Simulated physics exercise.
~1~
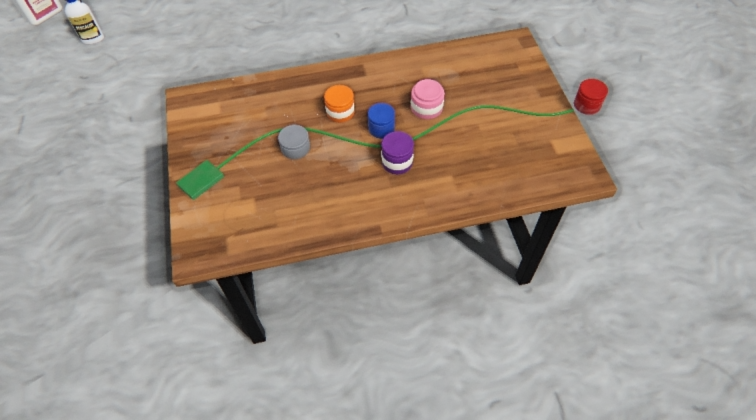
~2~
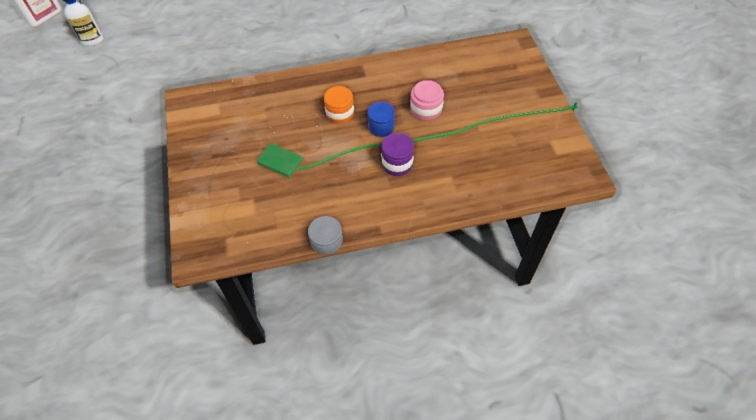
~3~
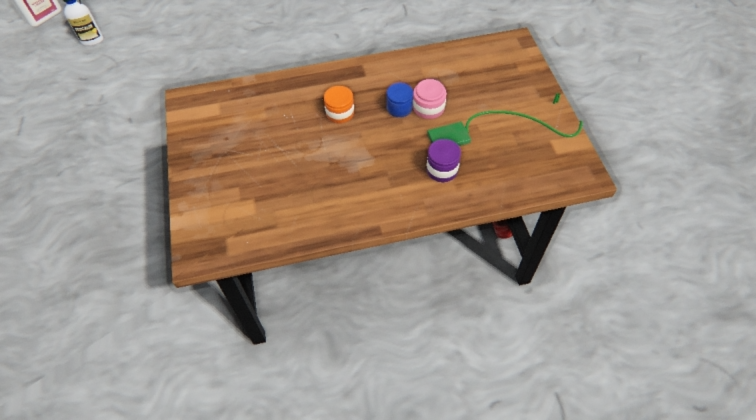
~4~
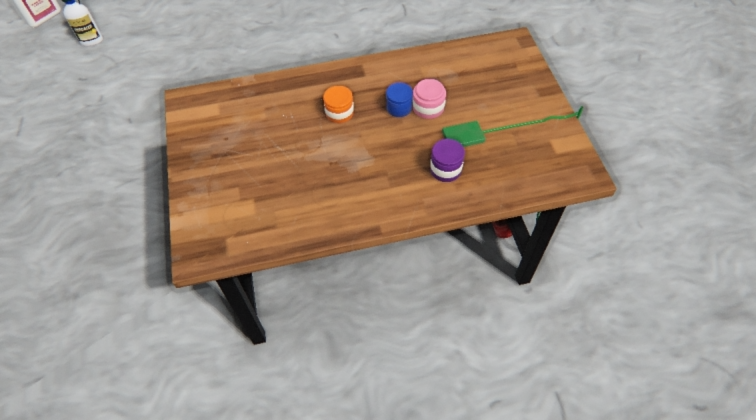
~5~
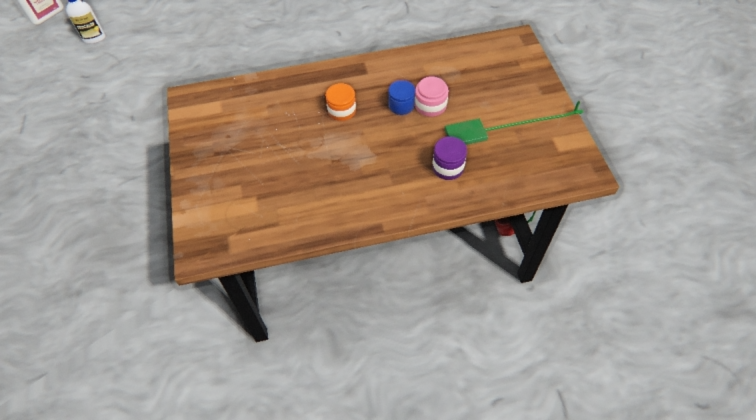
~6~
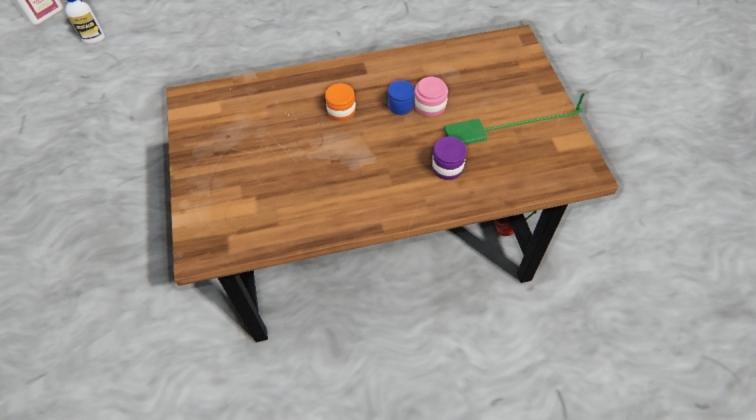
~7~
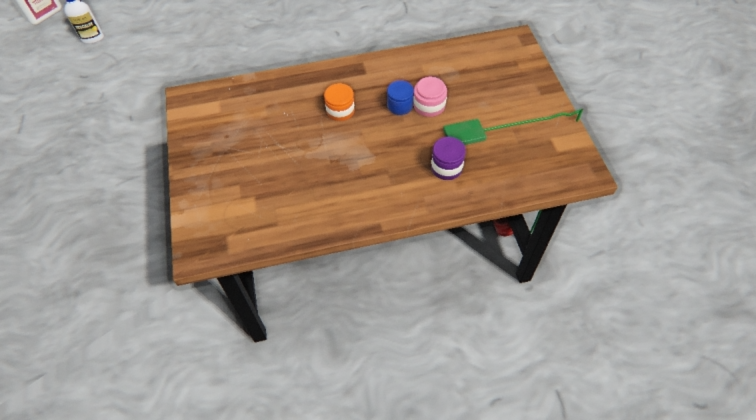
On a wooden table, a falling red tub drags a green block rightward by its cord, grey tub dropping off, others remaining.
